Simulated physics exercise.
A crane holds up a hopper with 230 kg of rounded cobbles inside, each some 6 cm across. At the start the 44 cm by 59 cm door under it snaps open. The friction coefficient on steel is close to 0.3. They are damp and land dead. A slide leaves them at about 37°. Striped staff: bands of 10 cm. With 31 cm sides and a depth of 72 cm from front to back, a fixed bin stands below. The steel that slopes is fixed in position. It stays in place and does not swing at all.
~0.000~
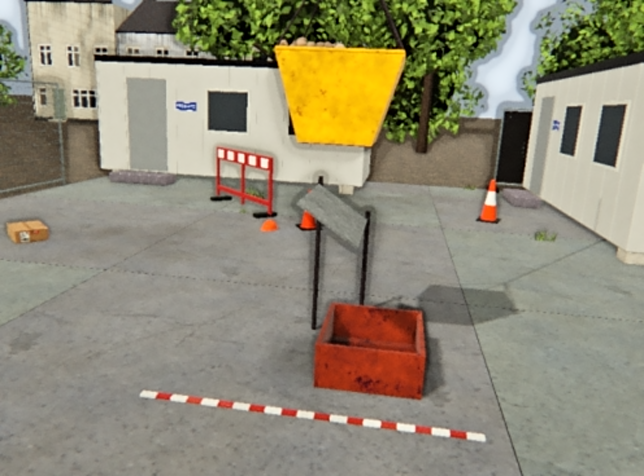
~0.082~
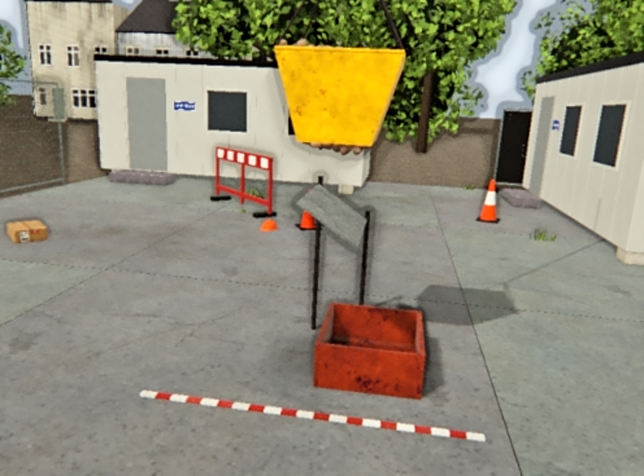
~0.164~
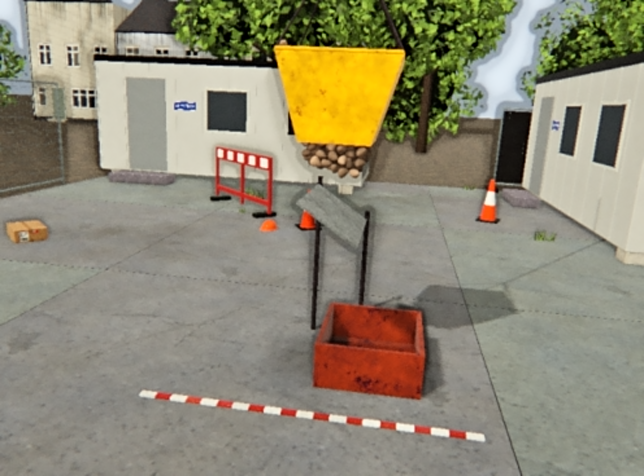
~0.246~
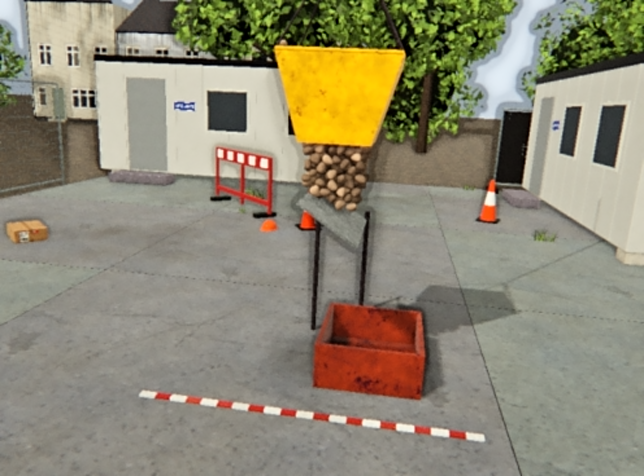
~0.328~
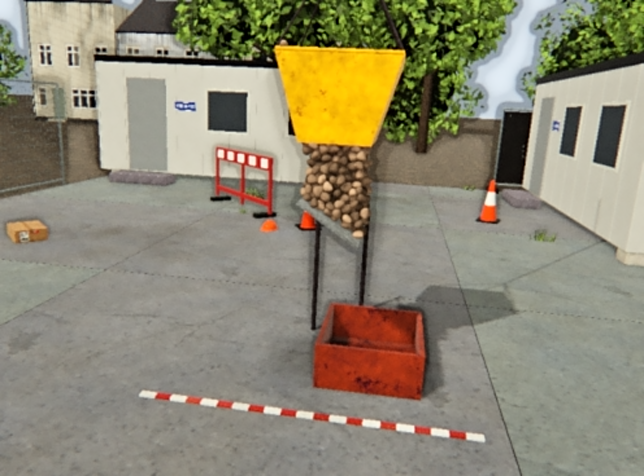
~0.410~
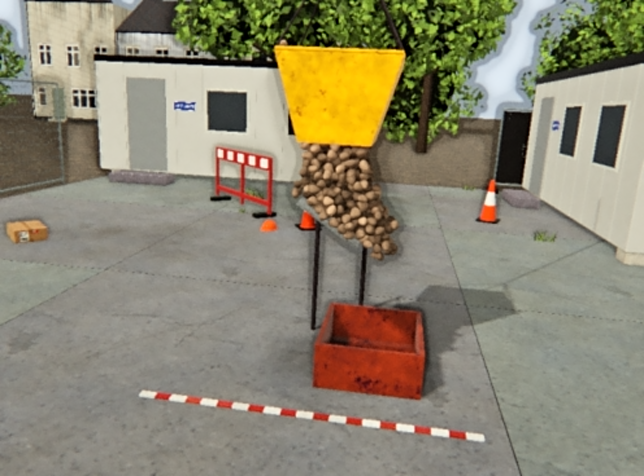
To begin with, a yellow hopper full of rounded stones hangs above a tilted grey slide and an open red box in a paved yard. Stones emerge from its underside and drop in a thickening brown column onto the slide, then slide down to the right and spill past its lower edge, above the box.
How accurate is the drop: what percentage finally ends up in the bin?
20 %.
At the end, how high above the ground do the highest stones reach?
They end up some 20 centimetres high.
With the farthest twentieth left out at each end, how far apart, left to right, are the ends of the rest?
190 cm.
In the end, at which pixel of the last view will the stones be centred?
Pixel position of the middle approx (441, 372).
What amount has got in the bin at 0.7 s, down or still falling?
About 35 per cent of it.
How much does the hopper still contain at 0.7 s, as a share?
It still holds around 0 per cent.
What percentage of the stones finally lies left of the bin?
5 in a hundred, roughly.
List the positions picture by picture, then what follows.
In the first picture, the outlet is at (334, 135); nothing has dropped yet.
In the second picture, the outlet is at (334, 135); 6 % is out.
In the third picture, the outlet is at (334, 135); 19 % is out, the lowest stones still above the rim at (339, 168), 143 cm up.
In the fourth picture, the outlet is at (334, 136); 37 % is out, the lowest stones still above the rim at (337, 199), 123 cm up.
In the fifth picture, the outlet is at (334, 136); 59 % is out, the lowest stones still above the rim at (360, 226), 105 cm up.
In the sixth picture, the outlet is at (334, 136); 81 % is out, the lowest stones still above the rim at (384, 250), 90 cm up.
After 0.7 s, 0 % in the hopper, 19 % on the steel, 6 % falling or lying left of the bin, 36 % falling or lying in the bin, 39 % falling or lying beside or right of the bin; the stones farthest right are at (479, 362).
After 1.1 s, 0 % in the hopper, 1 % on the steel, 6 % falling or lying left of the bin, 22 % falling or lying in the bin, 72 % falling or lying beside or right of the bin; the stones farthest right are at (562, 378).
After 1.7 s, 0 % in the hopper, 6 % falling or lying left of the bin, 20 % falling or lying in the bin, 74 % falling or lying beside or right of the bin; the stones farthest right are at (635, 377).
After 2.6 s, 0 % in the hopper, 6 % falling or lying left of the bin, 20 % falling or lying in the bin, 74 % falling or lying beside or right of the bin.
After 4.5 s, 0 % in the hopper, 6 % left of the bin, 20 % in the bin, 74 % beside or right of the bin.
